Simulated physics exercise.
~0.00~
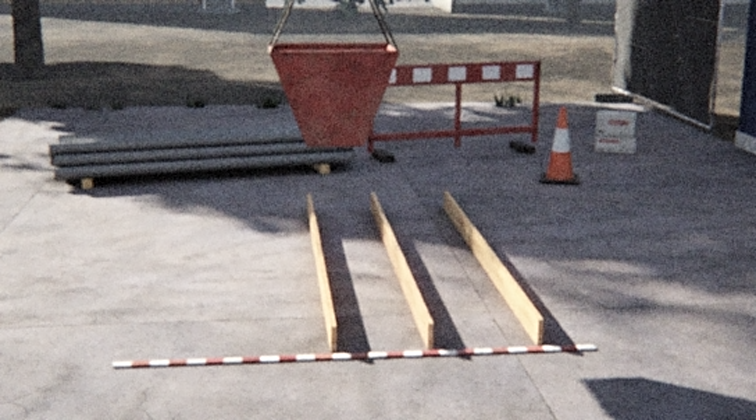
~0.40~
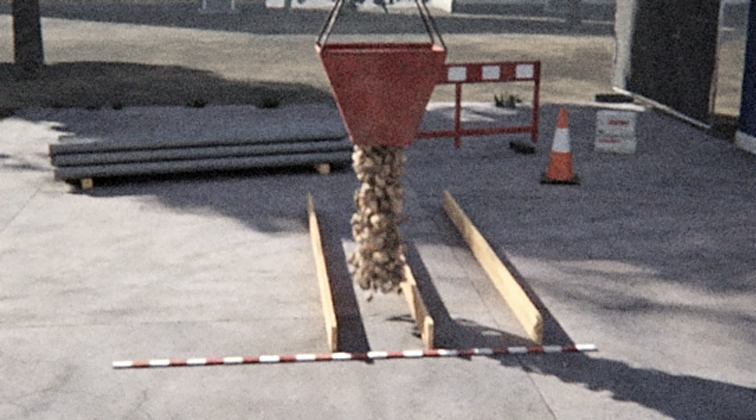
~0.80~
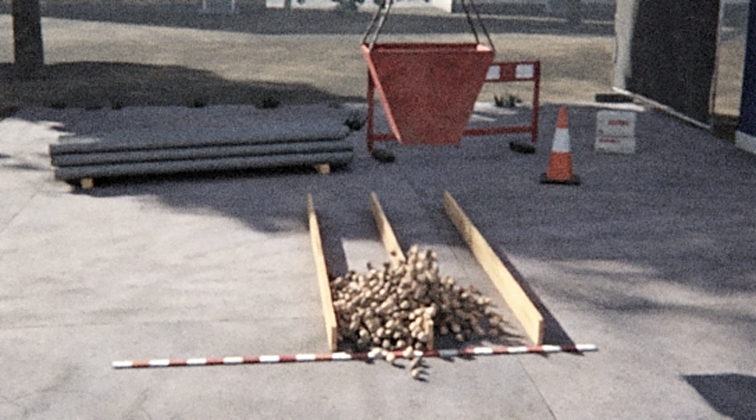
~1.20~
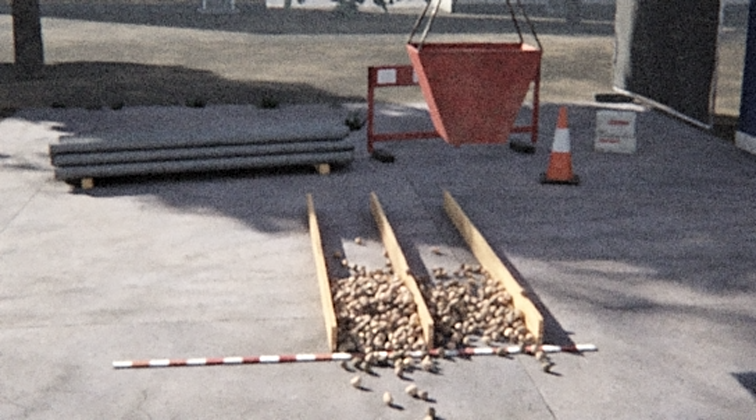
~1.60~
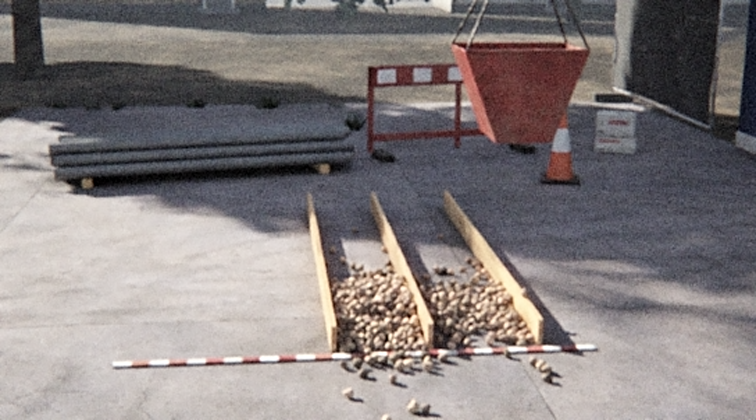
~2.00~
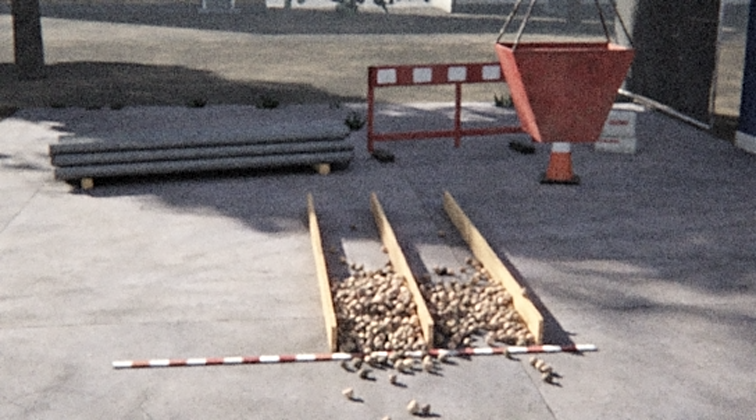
In the video, a red skip hanging from cables moves steadily right and drops a stream of stones onto three wooden boards. The stones spread into the two bays, a few roll past the striped staff, and more end up in the left bay than the right.
